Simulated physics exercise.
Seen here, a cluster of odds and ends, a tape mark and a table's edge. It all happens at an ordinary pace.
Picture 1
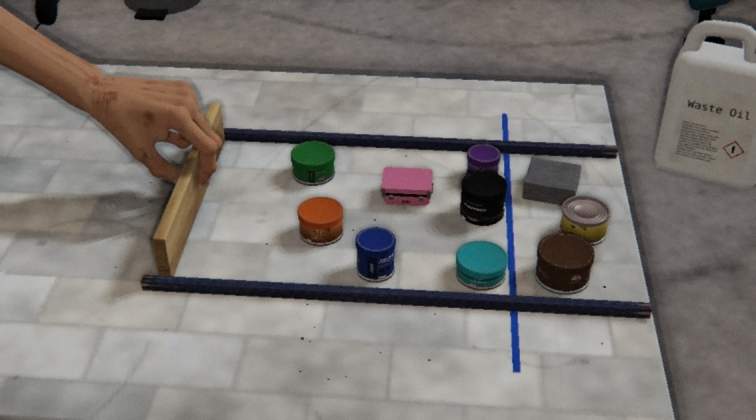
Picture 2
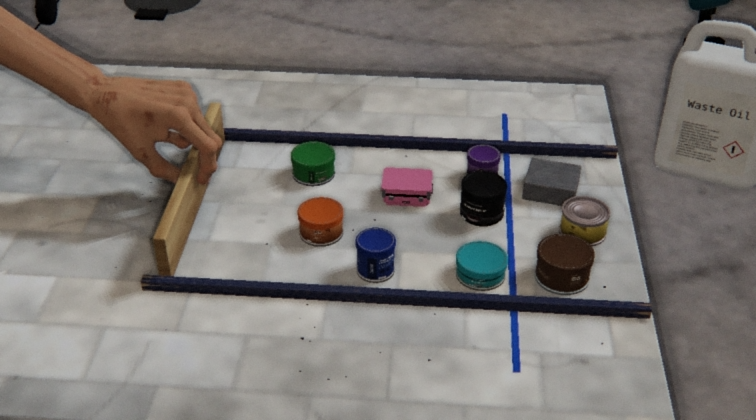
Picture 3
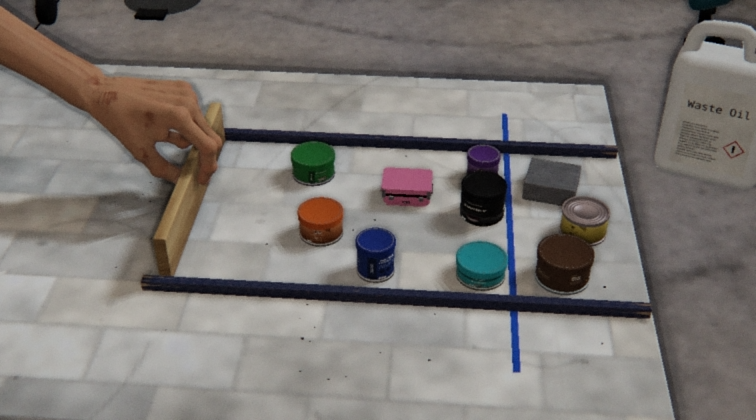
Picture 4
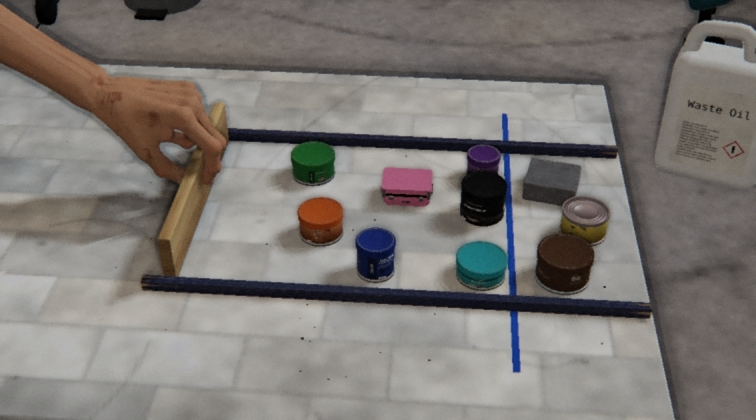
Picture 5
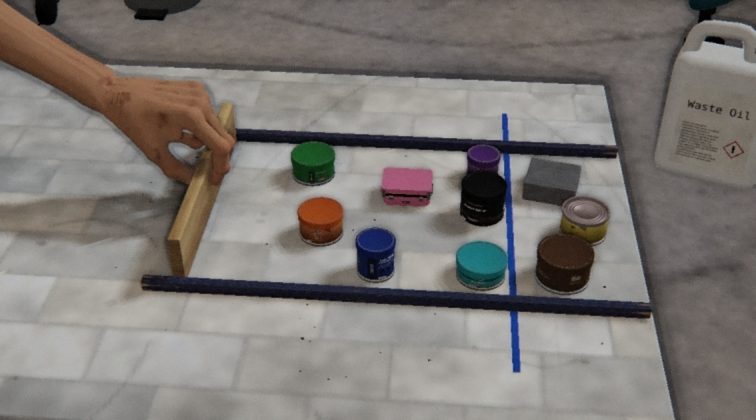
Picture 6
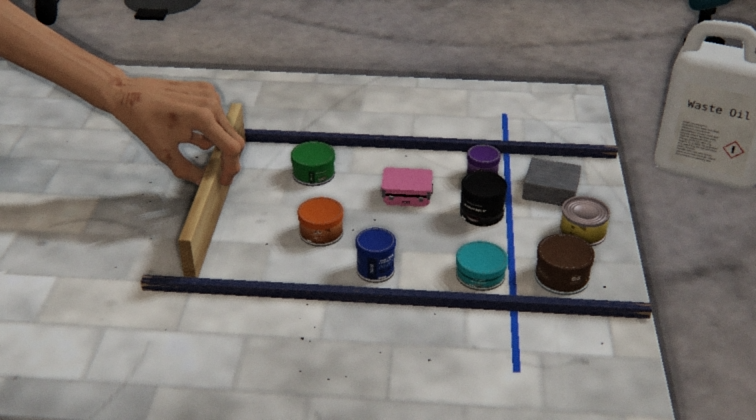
A hand holding a wooden board upright stays nearly still, then slides it slightly to the right between two dark rails, while the colourful tins, pink case and grey block around the blue tape line remain in place.
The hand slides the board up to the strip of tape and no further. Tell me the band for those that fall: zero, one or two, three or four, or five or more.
Outcome: The number that fall off is zero.
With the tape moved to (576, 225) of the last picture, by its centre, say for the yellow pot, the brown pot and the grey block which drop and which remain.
The yellow pot drops off; the brown pot is lost; the grey block goes over.
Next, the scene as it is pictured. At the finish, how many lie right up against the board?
4 of them.
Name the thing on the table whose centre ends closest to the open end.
The brown pot.
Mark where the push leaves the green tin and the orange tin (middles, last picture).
First (529, 162), then (534, 234).
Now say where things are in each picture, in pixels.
Yellow pot (584, 221); brown pot (564, 264); grey block (552, 182); board (193, 184); tape (510, 221), in the first picture.
Brown pot (564, 264); blue tin (376, 255), in the second picture.
Grey block (552, 182); pink case (407, 188), in the third picture.
Yellow pot (584, 221); orange tin (321, 221), in the fourth picture.
Brown pot (564, 264); board (206, 185), in the fifth picture.
Yellow pot (584, 221); brown pot (564, 264); grey block (552, 182); board (216, 186); tape (510, 221), in the sixth picture.
Soon after, none off yet; yellow pot at rest near (584, 221); brown pot at rest near (564, 264); grey block at rest near (552, 182).
At rest, the number that fall off is zero.
